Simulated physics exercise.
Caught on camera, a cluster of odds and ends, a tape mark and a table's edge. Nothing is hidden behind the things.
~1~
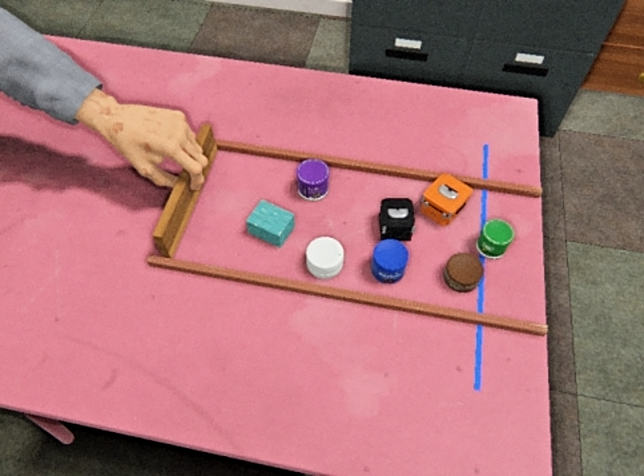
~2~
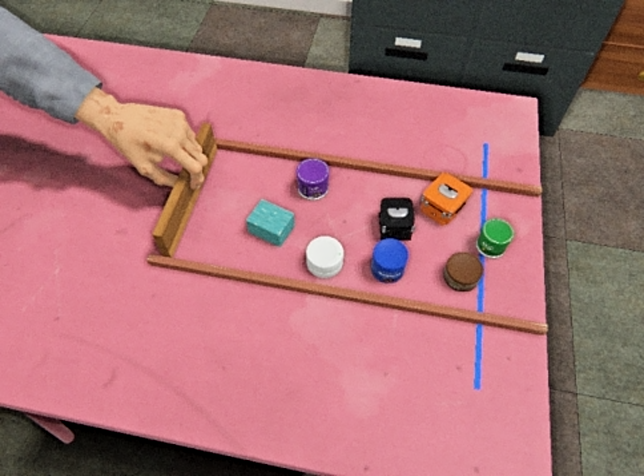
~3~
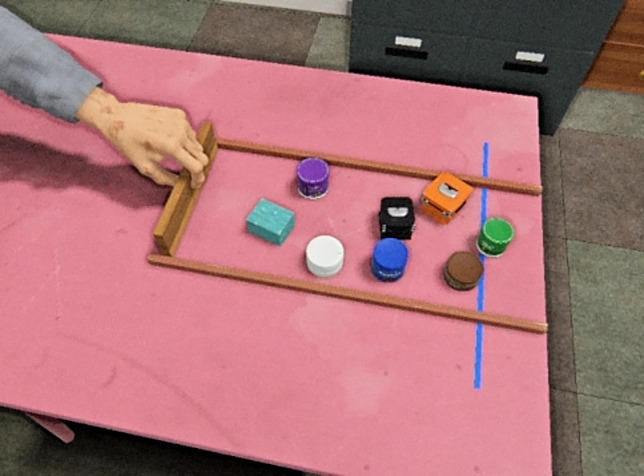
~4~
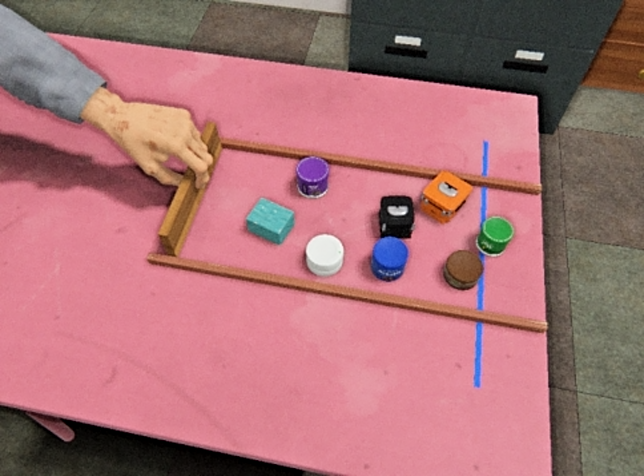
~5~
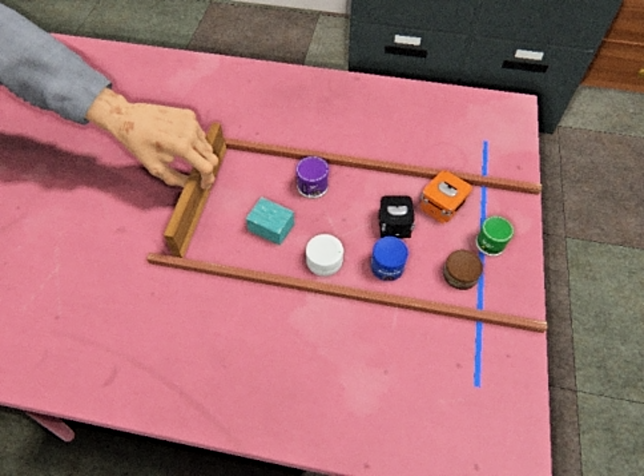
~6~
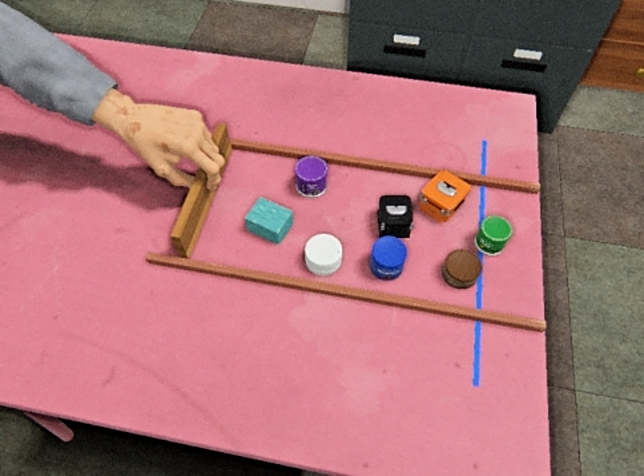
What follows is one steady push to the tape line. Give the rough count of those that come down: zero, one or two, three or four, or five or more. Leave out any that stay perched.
Here the number that fall off is one or two.
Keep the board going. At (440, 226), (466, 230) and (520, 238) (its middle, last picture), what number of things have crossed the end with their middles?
In that order 0, 1 and 5.
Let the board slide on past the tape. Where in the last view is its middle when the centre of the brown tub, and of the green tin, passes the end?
About (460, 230), and (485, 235) for the other.
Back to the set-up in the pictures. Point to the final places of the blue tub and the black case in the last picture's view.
About (539, 290), and the other about (520, 231).
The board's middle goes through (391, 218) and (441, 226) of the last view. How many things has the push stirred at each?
At the one place 7, at the other 8.
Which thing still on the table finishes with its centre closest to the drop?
It is the green tin.
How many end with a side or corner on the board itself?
3 of them.
Early on, none off yet; green tin at rest near (493, 236); brown tub at rest near (462, 269); orange case at rest near (444, 197).
A while later, none off yet; green tin at rest near (493, 236); brown tub travelled a little near (476, 270); orange case travelled a little near (455, 195).
Finally, the number that fall off is one or two; lost, brown tub.
